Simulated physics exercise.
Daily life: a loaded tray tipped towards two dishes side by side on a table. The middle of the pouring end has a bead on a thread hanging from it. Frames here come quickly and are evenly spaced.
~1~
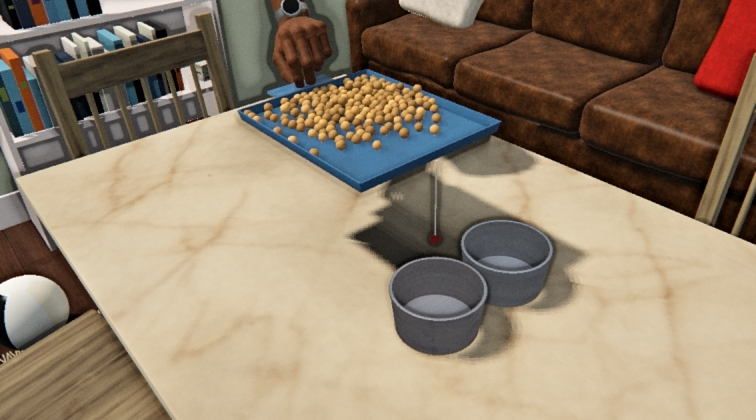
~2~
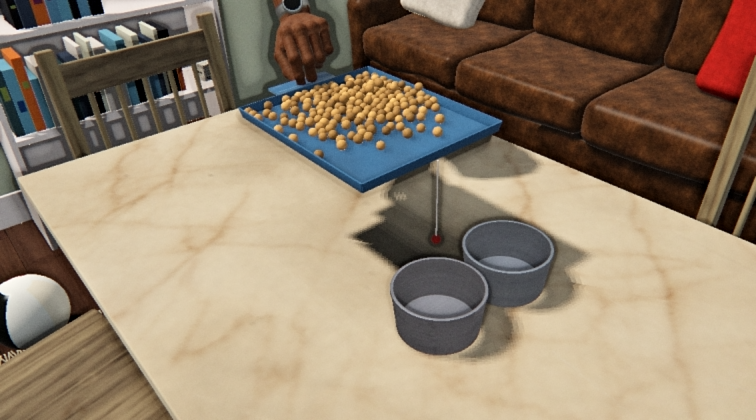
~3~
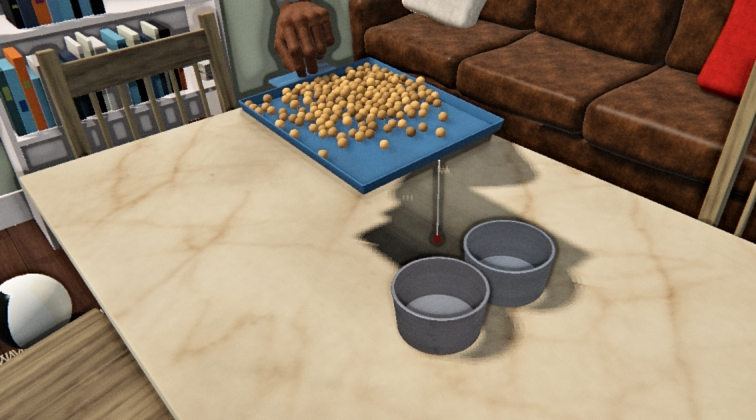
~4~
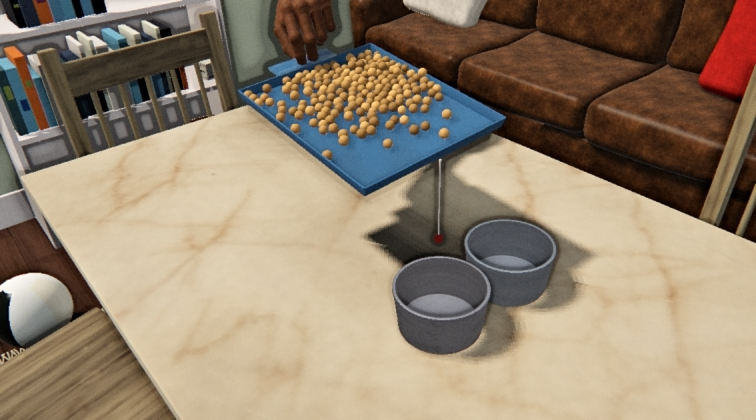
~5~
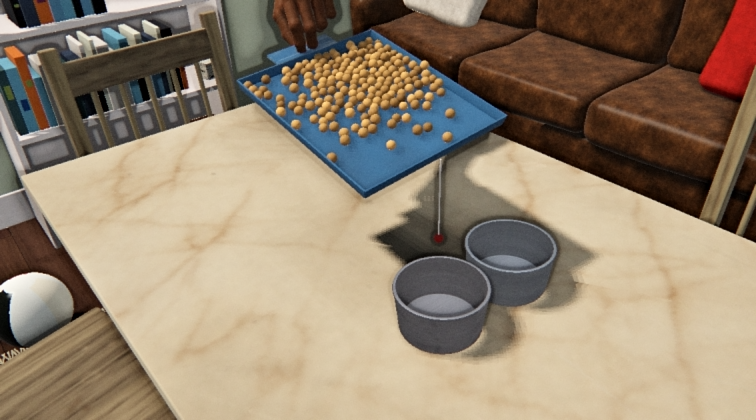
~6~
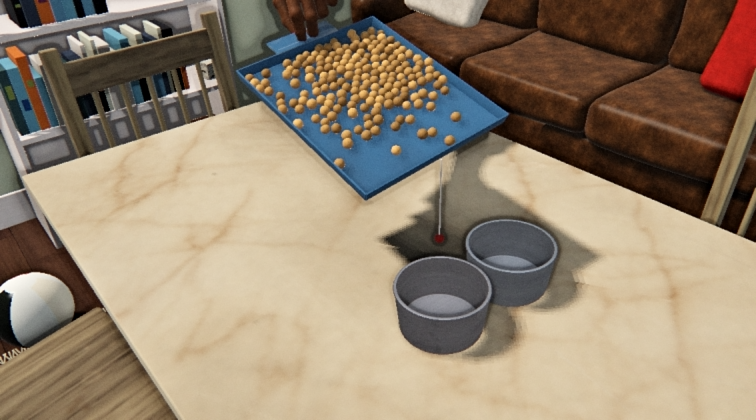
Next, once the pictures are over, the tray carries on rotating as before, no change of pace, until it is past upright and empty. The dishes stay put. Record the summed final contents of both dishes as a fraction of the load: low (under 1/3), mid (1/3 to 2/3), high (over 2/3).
Recorded: Mid.
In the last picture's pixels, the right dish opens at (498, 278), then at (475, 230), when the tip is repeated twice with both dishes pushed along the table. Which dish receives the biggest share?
Well, the first time it's the one placed on the left, and the second time it's the one placed on the left.
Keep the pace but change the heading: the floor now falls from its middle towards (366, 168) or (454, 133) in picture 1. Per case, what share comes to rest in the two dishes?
So it's 20 percent with the first slope and 50 percent with the other.
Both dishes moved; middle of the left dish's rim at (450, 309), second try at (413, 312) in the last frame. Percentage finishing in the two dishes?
Close to 20 in a hundred, then close to 60 in a hundred.
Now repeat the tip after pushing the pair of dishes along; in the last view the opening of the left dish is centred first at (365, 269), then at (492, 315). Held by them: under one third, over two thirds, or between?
Below one third, then less than a third.
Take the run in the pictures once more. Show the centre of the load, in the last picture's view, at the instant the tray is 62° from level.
Around (402, 197).
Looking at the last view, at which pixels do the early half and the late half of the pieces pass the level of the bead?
For the early half I get (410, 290), and for the late half (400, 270).
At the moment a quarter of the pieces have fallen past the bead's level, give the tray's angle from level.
The tilt is near 60° by then.
Soon, tray tipped steeply; about half on the tray; about a quarter in the left dish; a stray few in the right dish; a small part outside both; about a quarter in the air.
A while on, tray tipped past a quarter turn; a stray few on the tray; about half in the left dish; a stray few in the right dish; about half outside both; a small part in the air.
Towards the end, tray tipped past a quarter turn; about half in the left dish; a stray few in the right dish; about half outside both.
Finally, tray tipped past a quarter turn; about half in the left dish; a stray few in the right dish; about half outside both.
